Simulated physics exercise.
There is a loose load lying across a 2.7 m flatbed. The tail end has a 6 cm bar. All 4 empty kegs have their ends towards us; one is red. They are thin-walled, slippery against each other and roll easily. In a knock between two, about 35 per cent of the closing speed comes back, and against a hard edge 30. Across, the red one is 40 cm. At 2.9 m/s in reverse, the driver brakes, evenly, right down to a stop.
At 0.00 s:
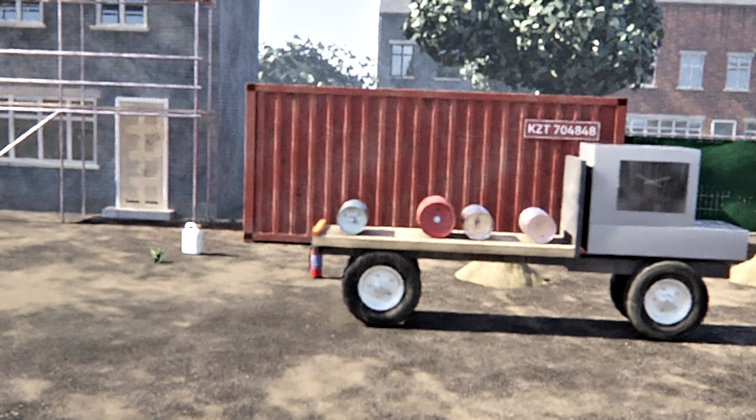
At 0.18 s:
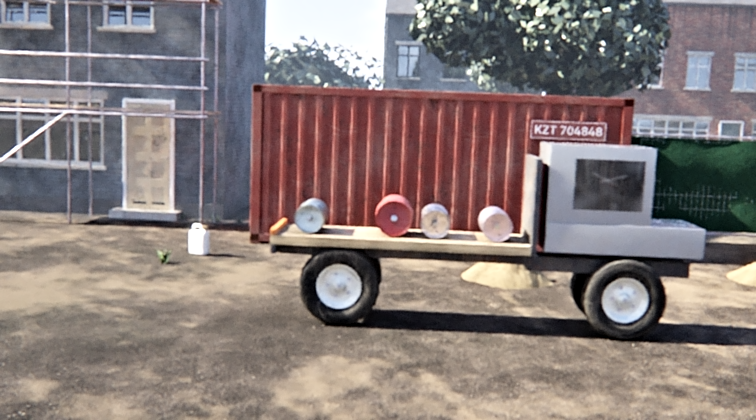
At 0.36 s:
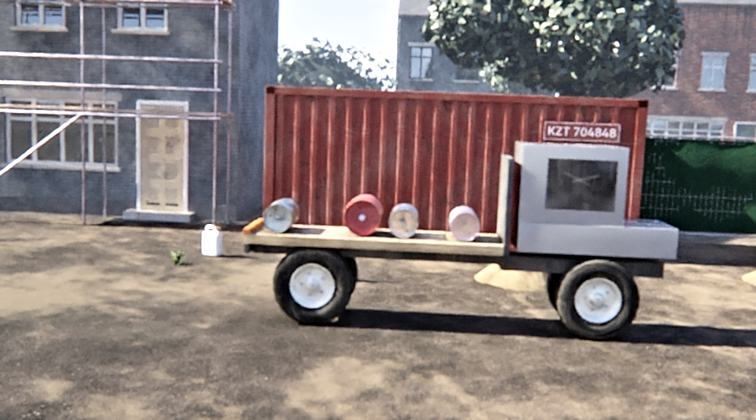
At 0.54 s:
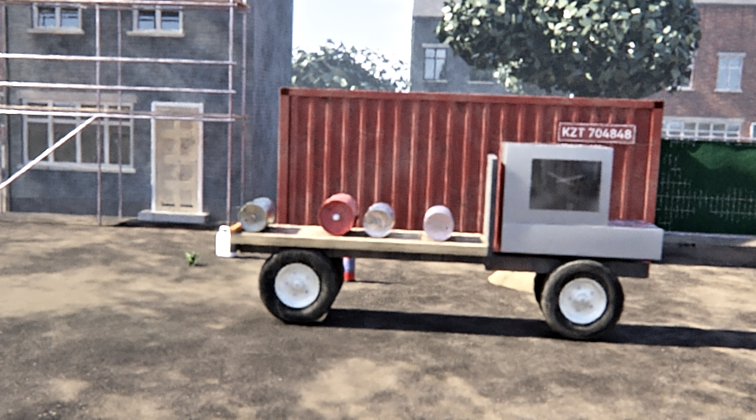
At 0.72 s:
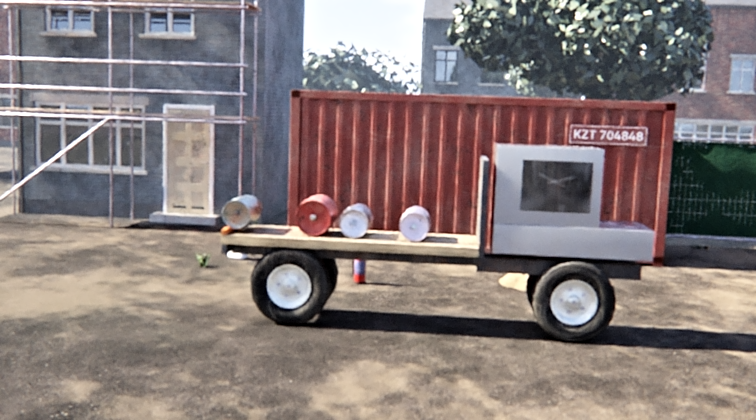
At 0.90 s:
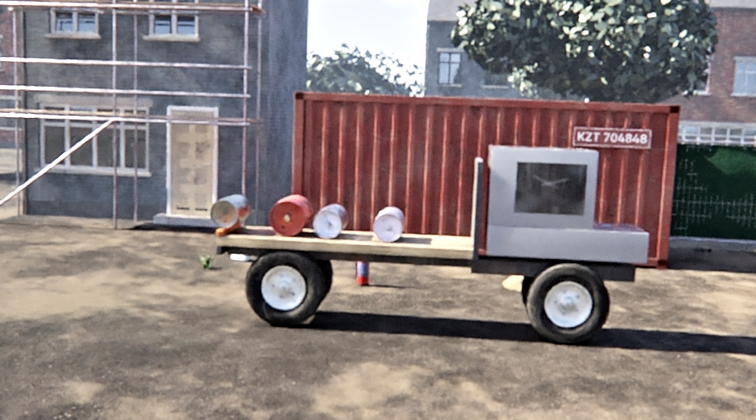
The clip shows a flatbed truck with four loose cylinders, one of them red, backing left past a rust-red shipping container; as it slows, the cylinders roll left along the bed, the leftmost reaching the tail end.
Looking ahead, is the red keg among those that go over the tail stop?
Red: Lost off the back.
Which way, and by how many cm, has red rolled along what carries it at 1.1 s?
By then red sits 85 left of where it began.
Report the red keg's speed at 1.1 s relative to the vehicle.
Near 1.5 m/s at that time.
By 1.1 s, red is on the bed, 40 cm from the bar, rolling towards it; 1 of 4 is off.
By 1.2 s, red is on the bed, 25 cm from the bar, rolling towards it; 1 of 4 is off.
By 1.4 s, red is on the bed, 5 cm from the bar, rolling towards it; 1 of 4 is off.
By 1.6 s, red is going over the tail; 2 of 4 are off.
Finally (4.1 s), red is off the end; 3 of 4 are off.
